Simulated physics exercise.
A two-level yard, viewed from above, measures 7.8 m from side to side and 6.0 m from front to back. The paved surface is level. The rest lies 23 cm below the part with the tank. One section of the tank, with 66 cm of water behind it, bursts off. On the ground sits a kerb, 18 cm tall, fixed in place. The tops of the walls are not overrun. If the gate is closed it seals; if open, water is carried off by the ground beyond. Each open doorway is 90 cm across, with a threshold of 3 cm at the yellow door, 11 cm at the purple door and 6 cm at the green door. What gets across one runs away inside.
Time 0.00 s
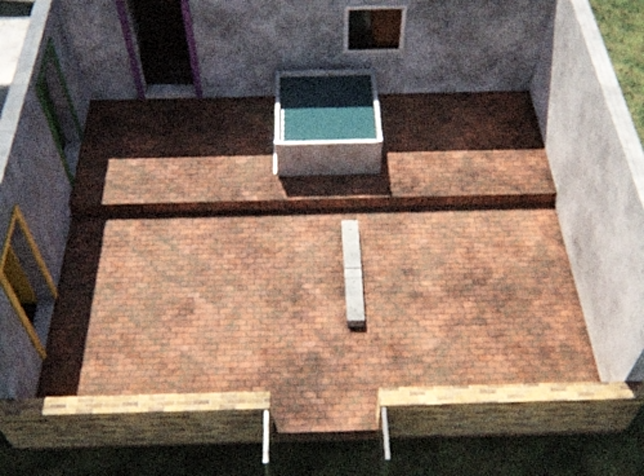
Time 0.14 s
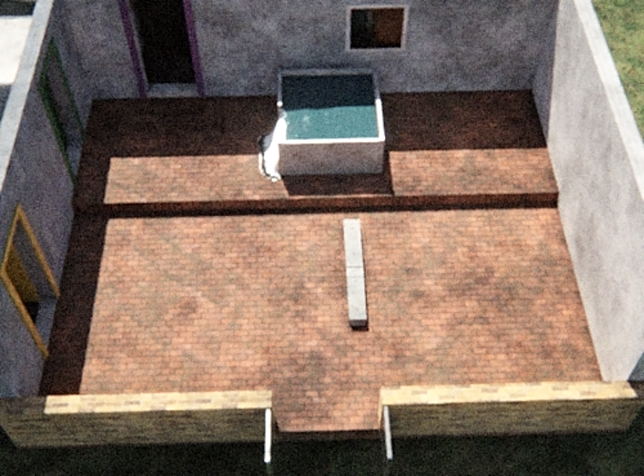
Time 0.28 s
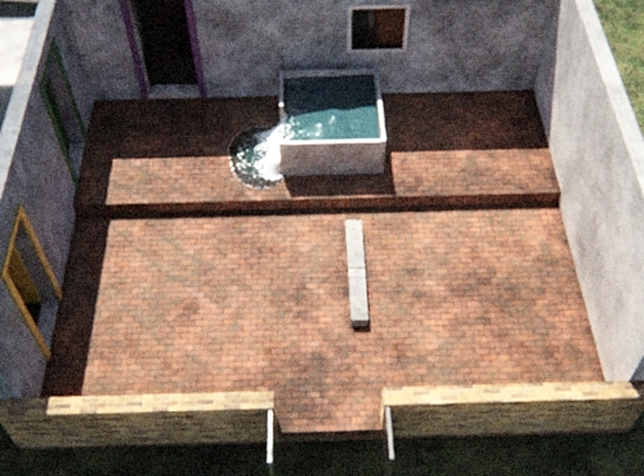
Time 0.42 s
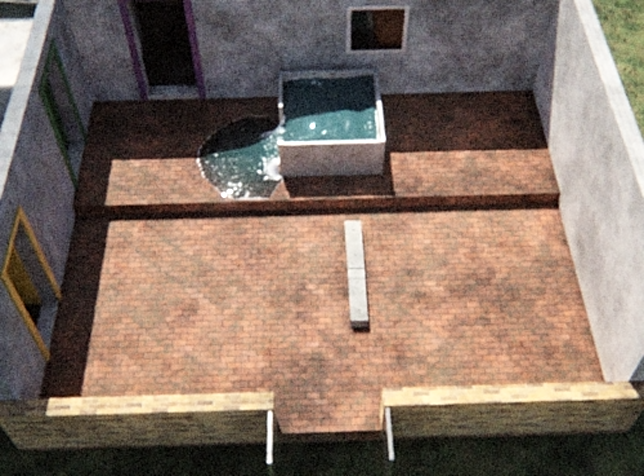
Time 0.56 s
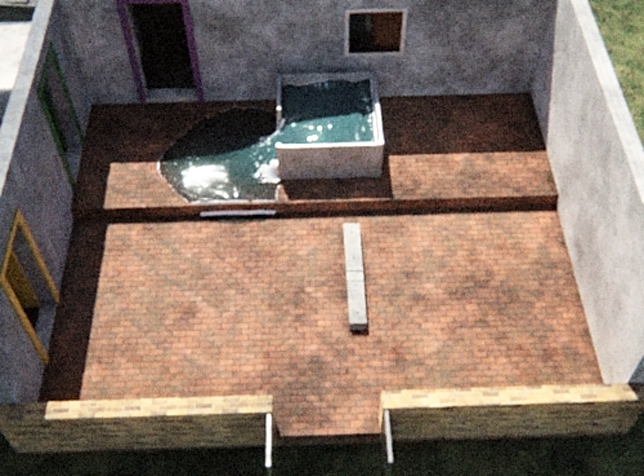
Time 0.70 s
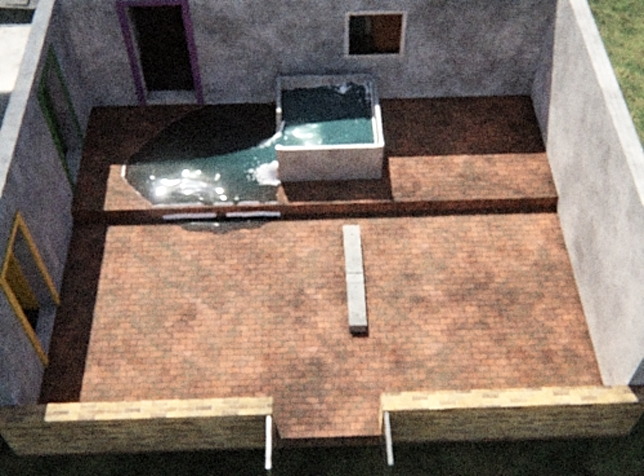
The footage shows a walled, brick-paved yard on two levels as water bursts from the left side of a raised tank, spreads leftward in a widening pool across the upper level, then spills over the step onto the lower paving.
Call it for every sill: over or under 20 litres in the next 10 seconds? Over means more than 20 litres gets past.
Yellow door: Over, purple door: Under, green door: Over.
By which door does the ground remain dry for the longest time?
It is the yellow one.
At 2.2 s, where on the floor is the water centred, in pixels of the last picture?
The water's centre is around (241, 163).
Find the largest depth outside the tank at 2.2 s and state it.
Around 28 centimetres deep.
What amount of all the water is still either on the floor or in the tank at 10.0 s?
Some 82 in a hundred.
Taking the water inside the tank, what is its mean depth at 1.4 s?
The mean depth is some 41 cm.
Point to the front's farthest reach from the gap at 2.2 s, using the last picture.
Near (46, 370).
After 1.4 s water covers 25 % of the floor and is deepest (34 cm) near (275, 165); yellow door not reached, purple door 8 cm at the sill, 0 L in, green door 10 cm at the sill, 16 L in.
After 2.2 s water covers 30 % of the floor and is deepest (28 cm) near (90, 117); yellow door 9 cm at the sill, 0 L in, purple door 10 cm at the sill, 0 L in, green door 16 cm at the sill, 81 L in.
After 3.5 s water covers 30 % of the floor and is deepest (19 cm) near (61, 428); yellow door 6 cm at the sill, 20 L in, purple door 11 cm at the sill, 0 L in, green door 14 cm at the sill, 158 L in.
After 6.0 s water covers 45 % of the floor and is deepest (15 cm) near (34, 429); yellow door 5 cm at the sill, 34 L in, purple door 8 cm at the sill, 1 L in, green door 10 cm at the sill, 198 L in.
After 10.0 s water covers 65 % of the floor and is deepest (8 cm) near (34, 429); yellow door 6 cm at the sill, 51 L in, purple door 4 cm at the sill, 1 L in, green door 6 cm at the sill, 210 L in.
